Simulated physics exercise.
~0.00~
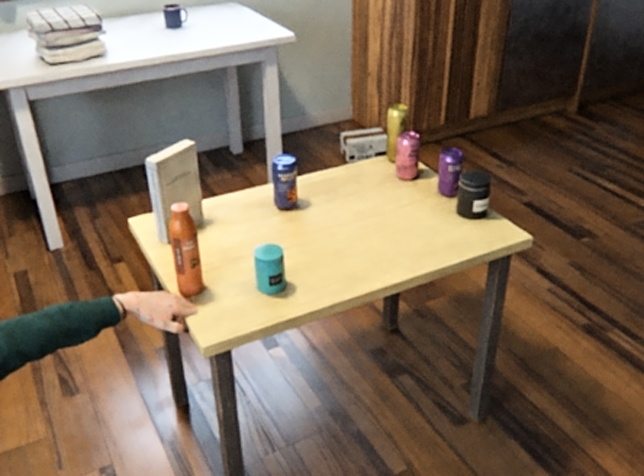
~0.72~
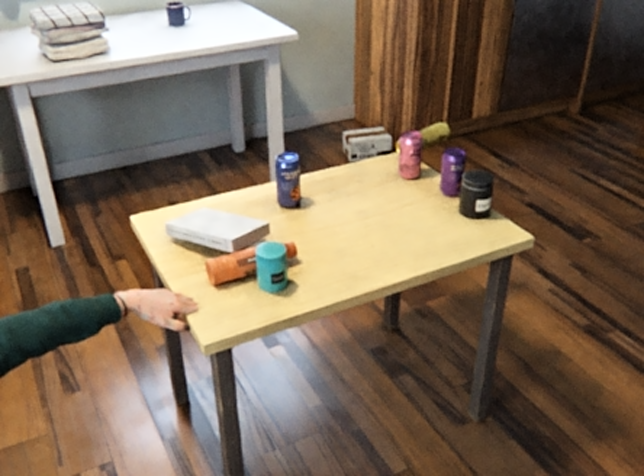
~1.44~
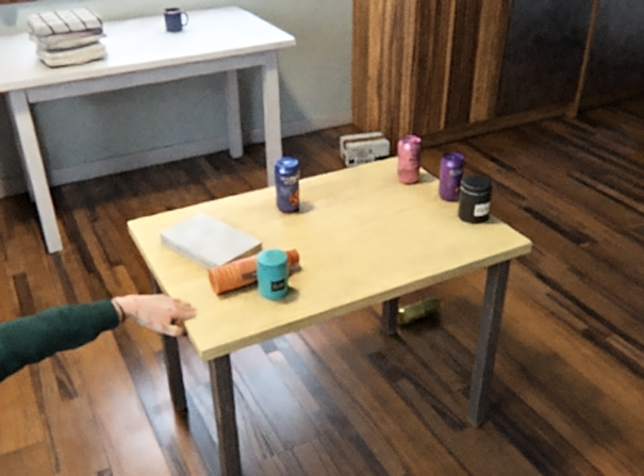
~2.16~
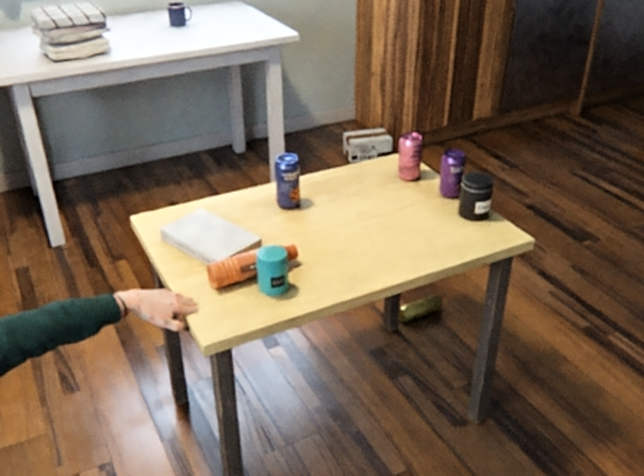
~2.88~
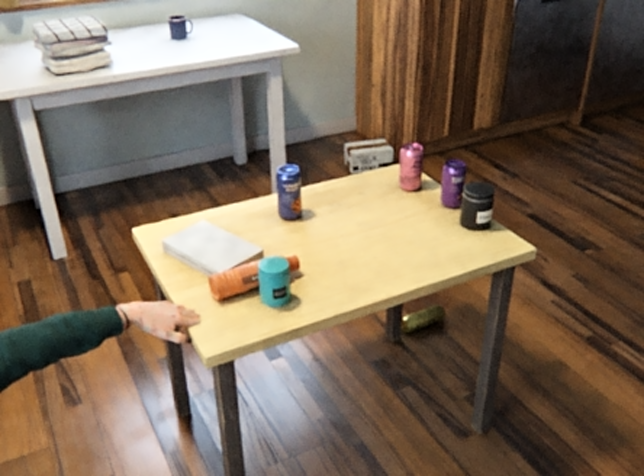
We see a hand at the corner of a light wooden table holding cans, jars, an orange bottle and a book; the bottle and book topple, and the yellow can tips and falls to the floor, while the other items stay upright on the tabletop.
